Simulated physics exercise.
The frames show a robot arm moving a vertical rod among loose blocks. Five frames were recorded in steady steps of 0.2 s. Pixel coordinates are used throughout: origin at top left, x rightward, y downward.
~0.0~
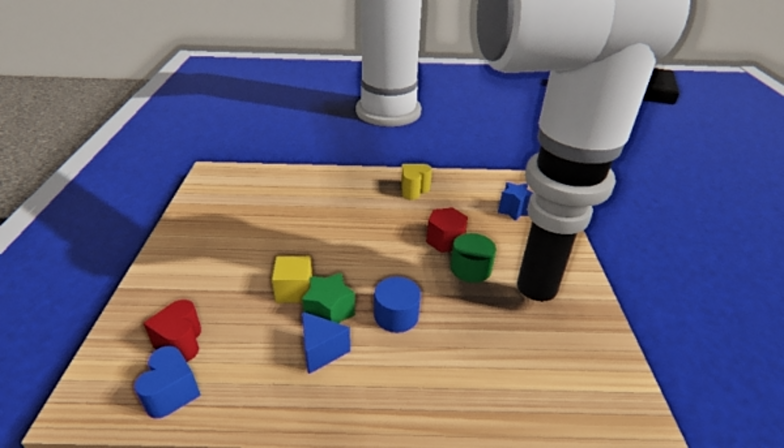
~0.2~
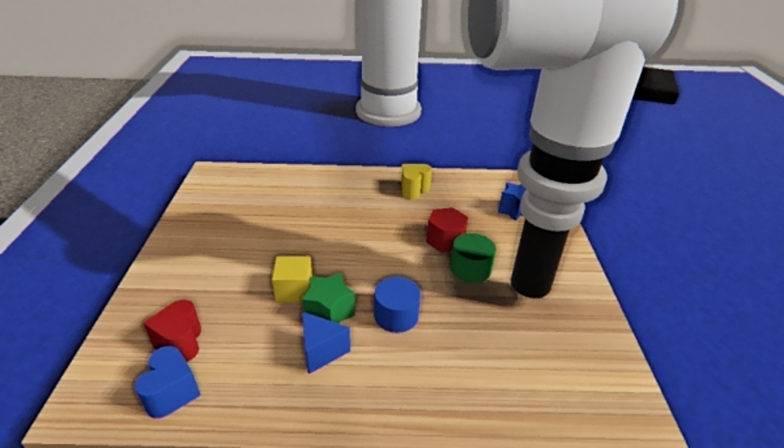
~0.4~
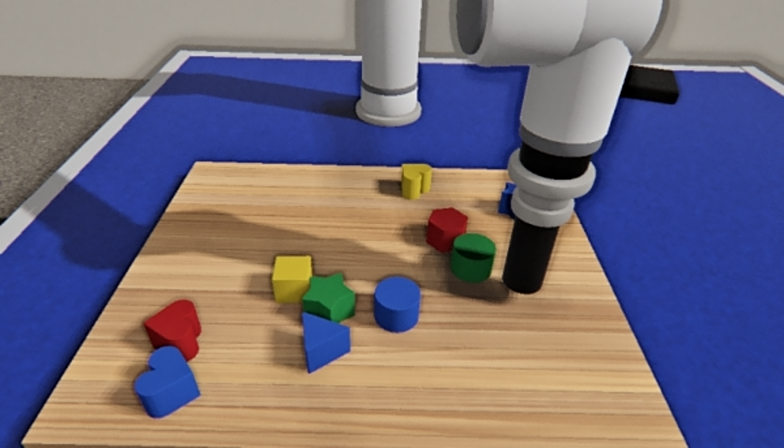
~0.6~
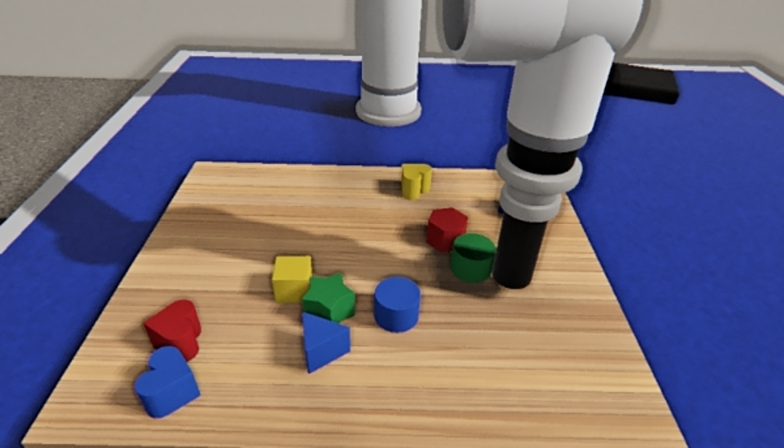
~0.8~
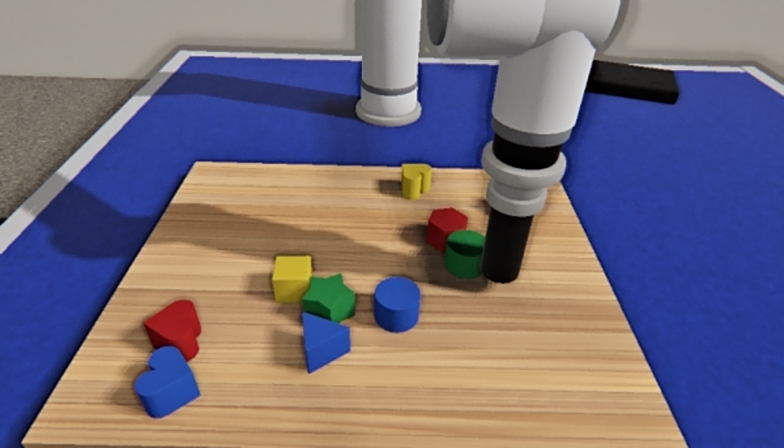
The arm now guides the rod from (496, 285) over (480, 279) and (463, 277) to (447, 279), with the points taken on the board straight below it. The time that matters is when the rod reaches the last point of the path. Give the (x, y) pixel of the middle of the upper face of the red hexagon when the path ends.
Top centre: (438, 207).
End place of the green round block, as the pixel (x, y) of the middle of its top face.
In the picture, that point is around (438, 231).
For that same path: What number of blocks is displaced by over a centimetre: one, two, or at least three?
There will be two blocks displaced.
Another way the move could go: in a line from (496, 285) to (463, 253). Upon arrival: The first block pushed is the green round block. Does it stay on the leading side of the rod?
Ahead.
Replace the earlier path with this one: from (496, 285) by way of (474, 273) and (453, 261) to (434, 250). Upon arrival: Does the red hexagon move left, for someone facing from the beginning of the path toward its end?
No, I don't think so.
On the path given first. Halfway along, rod at (473, 263); red hexagon at (439, 209); green round block at (450, 232).
At the end, rod at (449, 265); blue round block in place; red hexagon at (438, 207); green round block at (438, 231).
